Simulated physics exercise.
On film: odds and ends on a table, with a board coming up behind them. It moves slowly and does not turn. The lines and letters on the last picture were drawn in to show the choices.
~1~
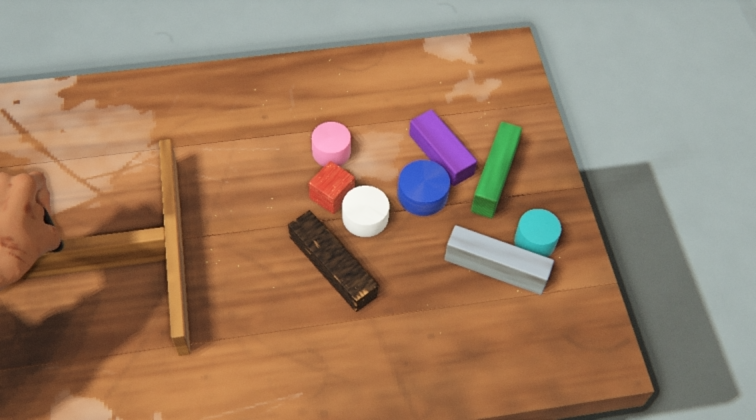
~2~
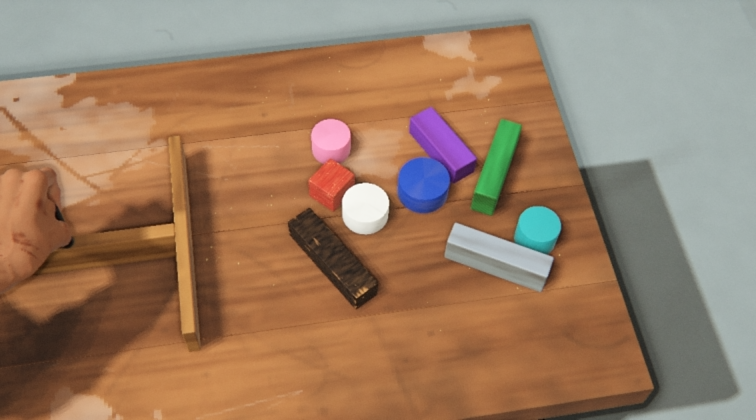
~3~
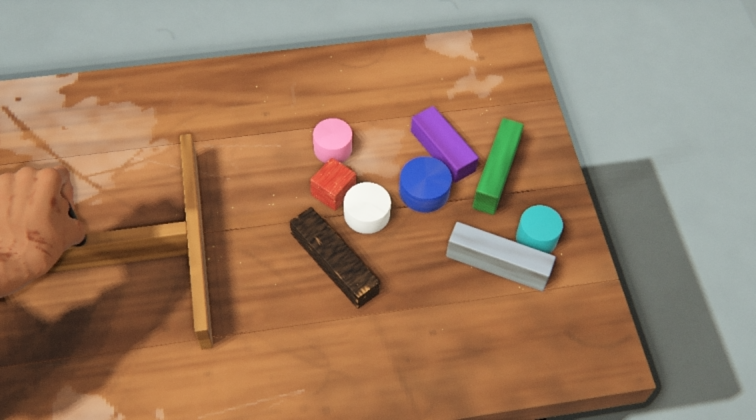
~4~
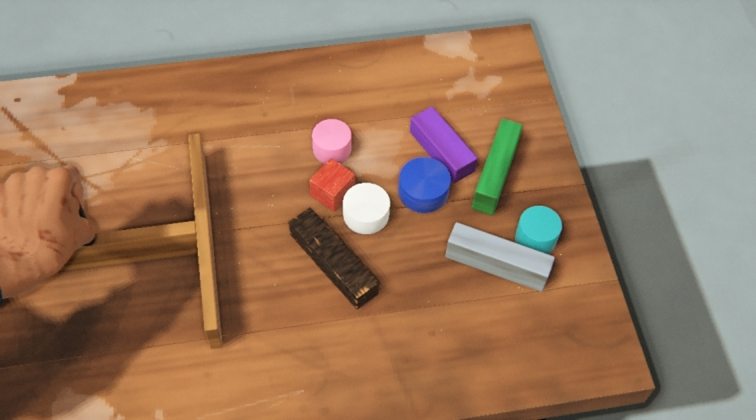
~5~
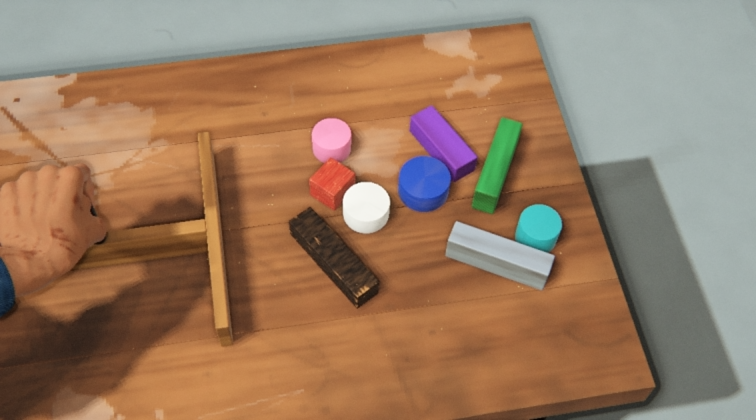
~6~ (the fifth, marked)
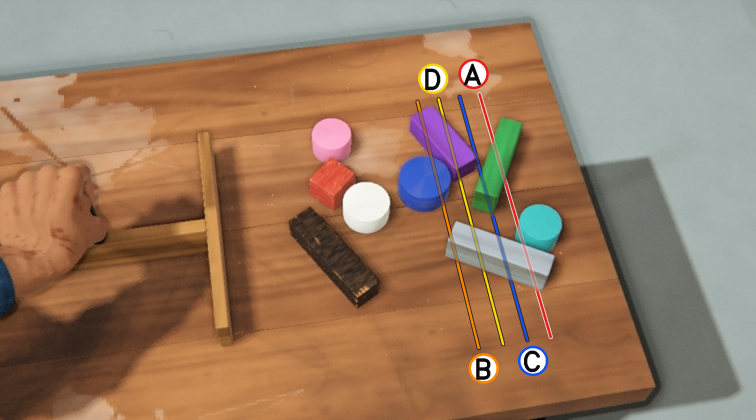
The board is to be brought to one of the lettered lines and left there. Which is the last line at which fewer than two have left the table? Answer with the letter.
No farther than A.
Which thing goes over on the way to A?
The green stick goes over.
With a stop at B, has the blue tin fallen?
By then, no.
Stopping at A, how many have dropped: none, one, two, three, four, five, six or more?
In all, one.
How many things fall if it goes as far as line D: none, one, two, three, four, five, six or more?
In all, none.
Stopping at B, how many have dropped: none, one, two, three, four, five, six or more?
In all, none.
On the marked copy, A at (512, 206); B at (446, 215); C at (491, 209); D at (468, 212).
Following A. Soon after the start, board (323, 209); black bar (351, 254); red block (347, 182).
Later, board (434, 194); green stick (530, 165); purple stick (488, 121).
In the end, board (513, 184); green stick over the edge; turquoise tin (597, 222); one fallen.
As for the rest, B is within the limit but short; C is within the limit but short; D is within the limit but short.
